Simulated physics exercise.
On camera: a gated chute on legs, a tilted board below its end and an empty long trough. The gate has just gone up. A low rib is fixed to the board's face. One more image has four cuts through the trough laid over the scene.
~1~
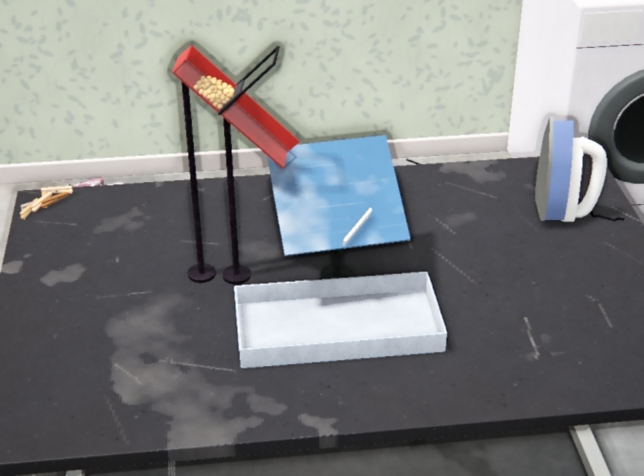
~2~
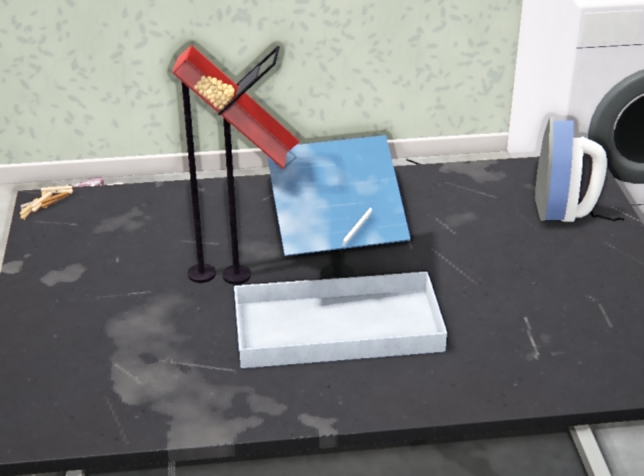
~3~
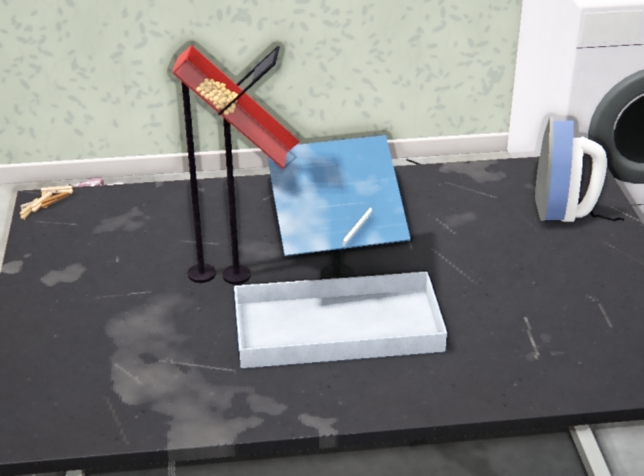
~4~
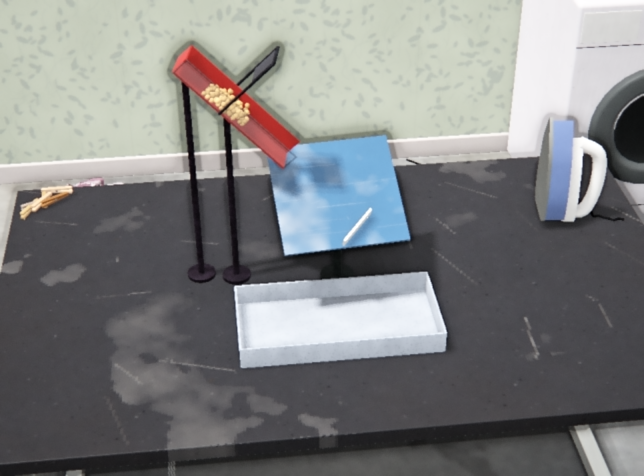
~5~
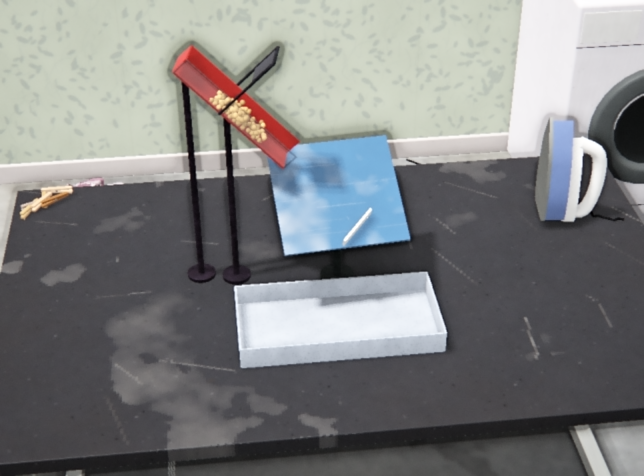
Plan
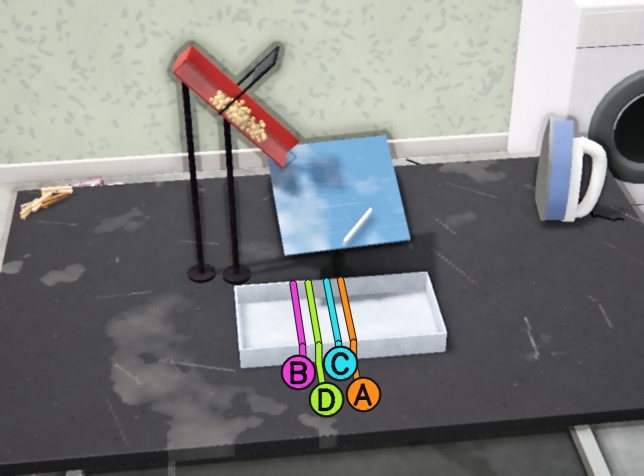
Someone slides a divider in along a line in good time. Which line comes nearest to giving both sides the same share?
C beats the others.
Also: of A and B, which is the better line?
Line A.
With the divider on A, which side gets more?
More lands on the left.
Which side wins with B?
More lands on the right.
On the marked copy, line A crosses the front rim at (353, 340); line B crosses the front rim at (302, 344); line C crosses the front rim at (338, 342); line D crosses the front rim at (318, 343).
With A, of what is caught, the larger part on the left of the divider, roughly a quarter on the right.
With B, of what is caught, just a few on the left of the divider, almost all on the right.
With C, of what is caught, roughly half on the left of the divider, roughly half on the right.
With D, of what is caught, about a tenth on the left of the divider, almost all on the right.
